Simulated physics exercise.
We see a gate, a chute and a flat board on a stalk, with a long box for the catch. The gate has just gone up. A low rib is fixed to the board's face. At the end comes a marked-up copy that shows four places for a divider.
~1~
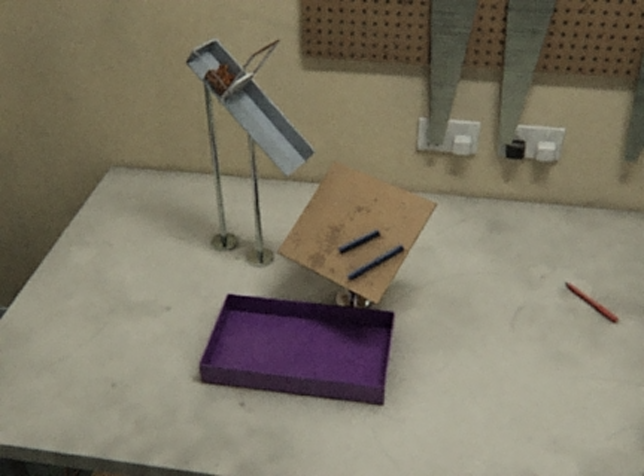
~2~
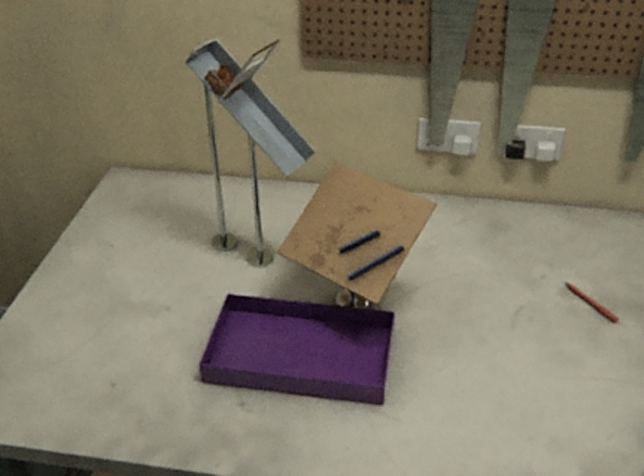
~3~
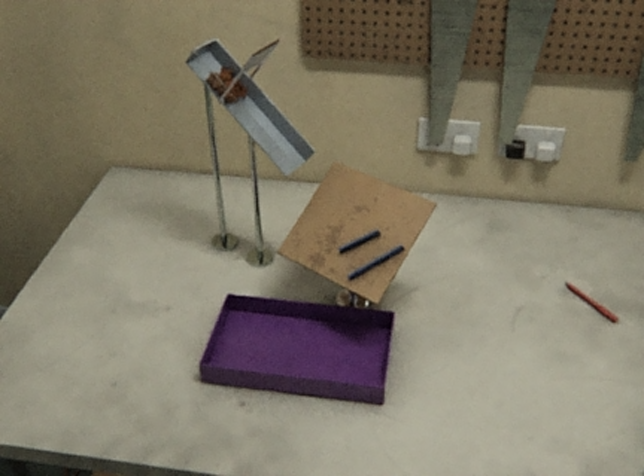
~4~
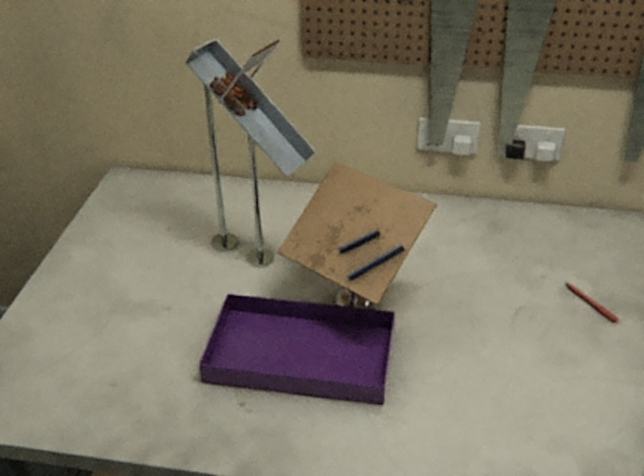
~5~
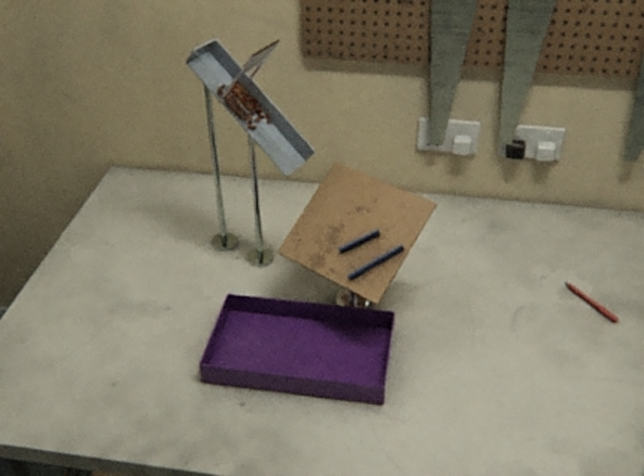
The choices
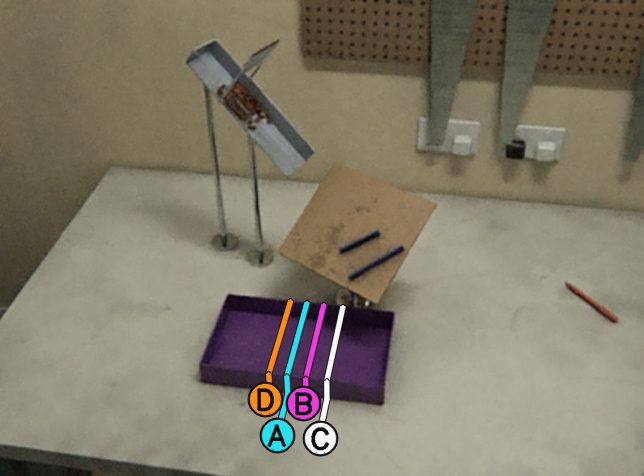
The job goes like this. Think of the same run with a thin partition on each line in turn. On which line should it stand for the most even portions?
Best: A.
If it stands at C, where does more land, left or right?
More lands on the left.
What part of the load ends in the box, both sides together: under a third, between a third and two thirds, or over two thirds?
About that: Over two thirds.
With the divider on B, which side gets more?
Left.
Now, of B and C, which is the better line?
It is B.
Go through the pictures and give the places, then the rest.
The first frame shows load behind the gate near (226, 84), bits of dog kibble; lip of the chute near (296, 169), sloping fairly steeply.
The second frame shows middle of the board near (355, 228), tilted fairly steeply; middle of its low edge near (325, 277); of its high edge near (384, 181).
The third frame shows front corners of the box near (200, 364) and (384, 387), empty; front of the load near (244, 96).
The fourth frame shows middle of the load near (235, 94); its front near (255, 108), close to a quarter of the way to the lip; rib from (402, 246) to (348, 277); rib from (378, 230) to (338, 249).
The fifth frame shows middle of the load near (243, 103); its front near (269, 121), close to half of the way to the lip.
On the marked copy, line A crosses the front rim at (287, 375); line B crosses the front rim at (305, 377); line C crosses the front rim at (326, 380); line D crosses the front rim at (268, 373).
With A, of what is caught, close to half on the left of the divider, close to half on the right.
With B, of what is caught, the bulk on the left of the divider, close to a quarter on the right.
With C, of what is caught, all but a few on the left of the divider, only a few on the right.
With D, of what is caught, a small share on the left of the divider, the bulk on the right.
